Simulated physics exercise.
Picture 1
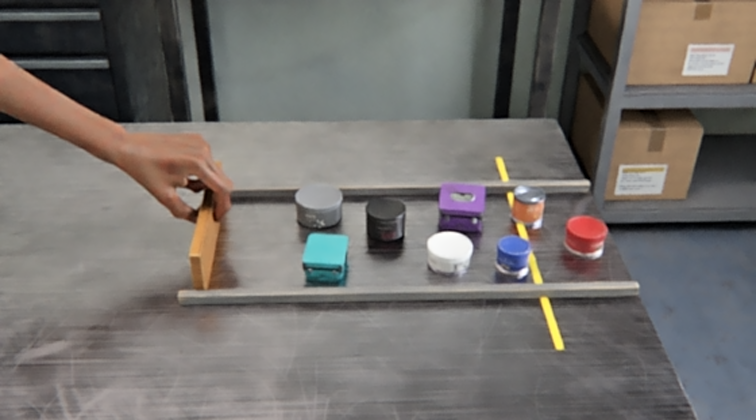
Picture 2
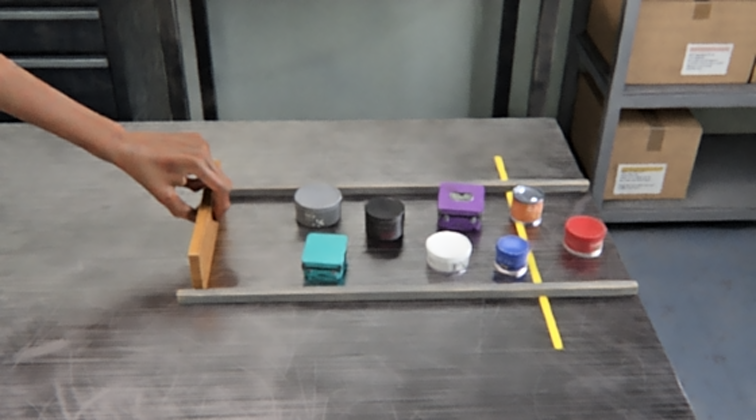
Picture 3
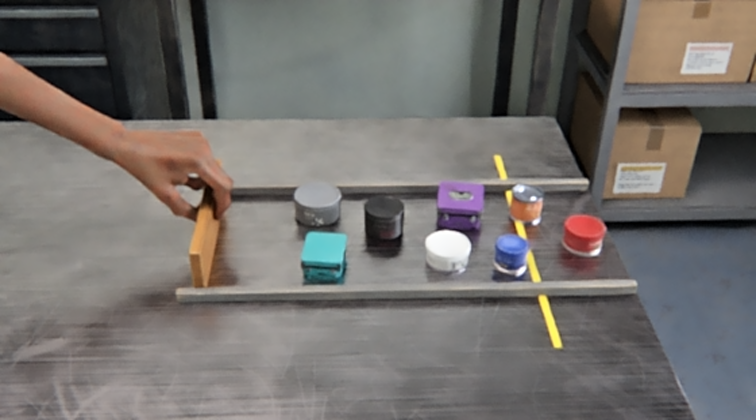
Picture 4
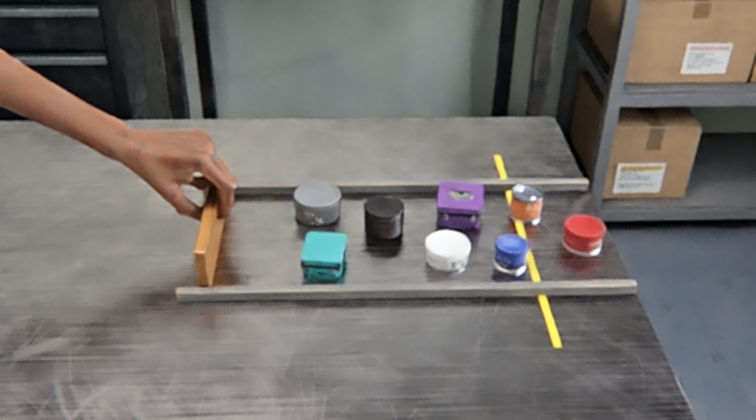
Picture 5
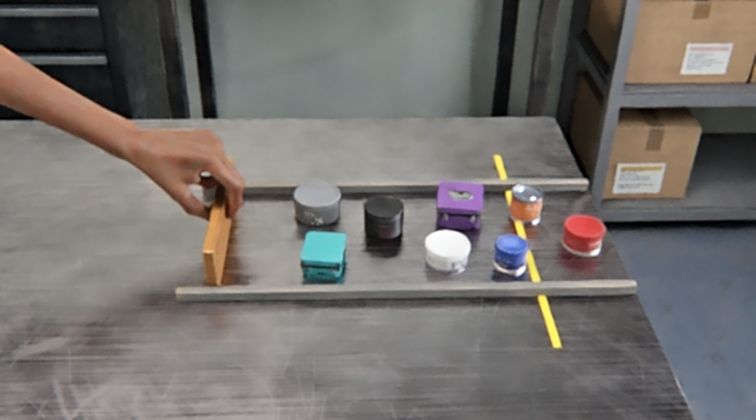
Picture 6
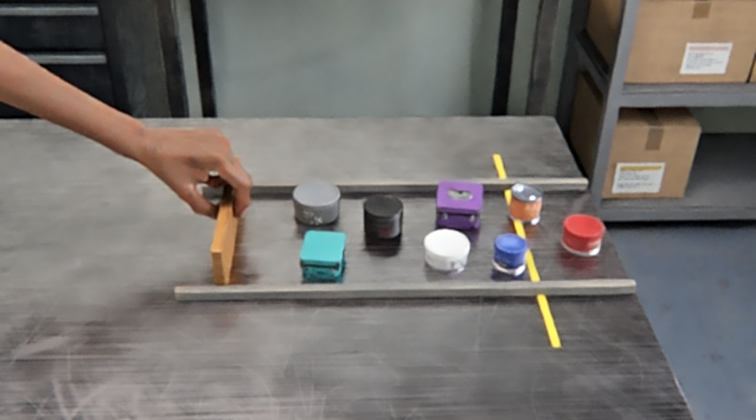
In a workshop with a dark cabinet at the left and boxes shelved at the right, a scuffed dark tabletop is seen from above at an angle. Between two grey rails sit grey, turquoise, black, purple, white, orange, blue and red containers, with yellow tape crossing near the right. A hand slides an upright wooden board slightly rightward, while the containers and view stay practically still.
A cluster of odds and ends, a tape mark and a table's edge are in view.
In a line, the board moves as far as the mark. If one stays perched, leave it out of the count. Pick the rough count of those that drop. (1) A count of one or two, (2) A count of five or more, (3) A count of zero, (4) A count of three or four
Option 1: A count of one or two.
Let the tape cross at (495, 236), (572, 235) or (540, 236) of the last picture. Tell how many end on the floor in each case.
So, one try after another, the floor gets 0, then 5, then 3.
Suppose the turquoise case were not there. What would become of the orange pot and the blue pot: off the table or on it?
The orange pot ends up below while the blue pot stays up top.
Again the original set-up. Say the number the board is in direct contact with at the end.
Contact count: 3.
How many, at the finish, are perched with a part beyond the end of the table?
3, I think.
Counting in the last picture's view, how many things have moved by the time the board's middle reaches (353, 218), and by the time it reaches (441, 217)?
By then 3, and later 7.
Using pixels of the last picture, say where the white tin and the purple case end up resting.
You'll see the white tin at (589, 250), with the purple case at (576, 207).
Early on, none off yet; red tin at rest near (582, 234); orange pot at rest near (525, 203); blue pot at rest near (510, 253).
A while later, none off yet; red tin at rest near (582, 234); orange pot travelled well along near (577, 208); blue pot travelled well along near (584, 257).
Finally, the number that fall off is one or two; lost, orange pot.
